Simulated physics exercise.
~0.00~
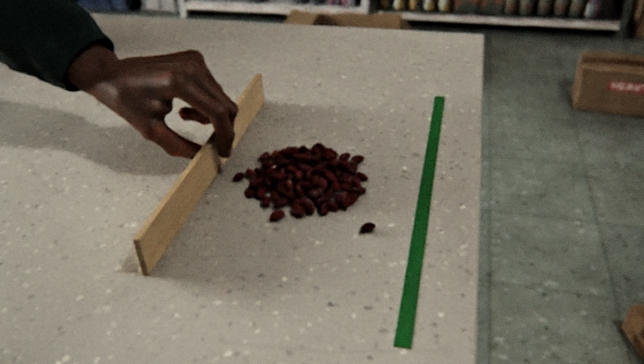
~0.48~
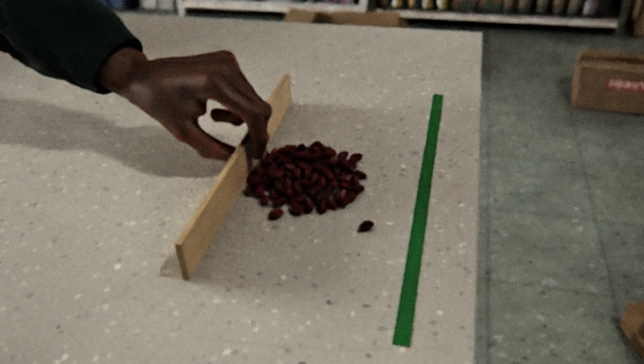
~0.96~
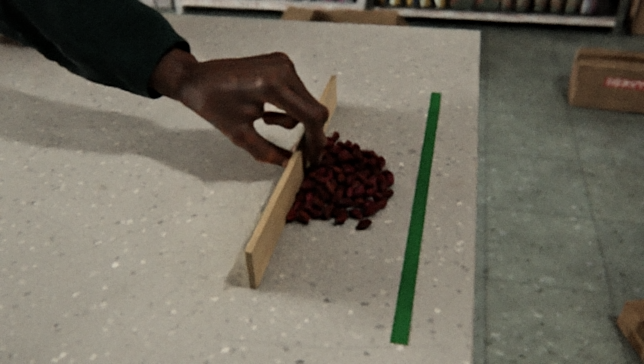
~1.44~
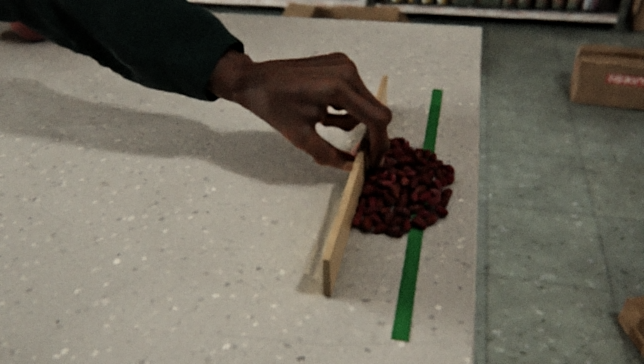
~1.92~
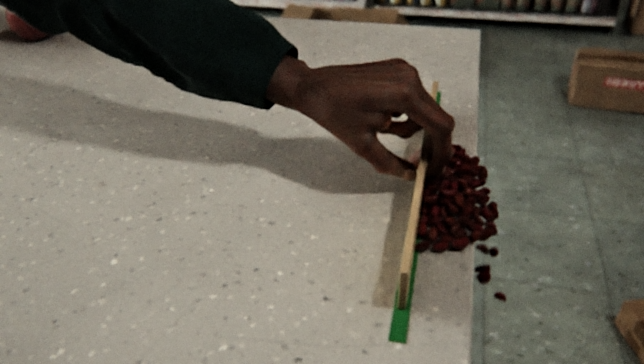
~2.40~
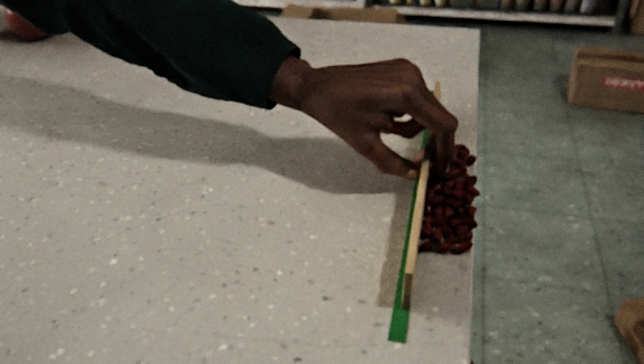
A hand slides a wooden strip right to green tape, pushing some dark beans off the table.
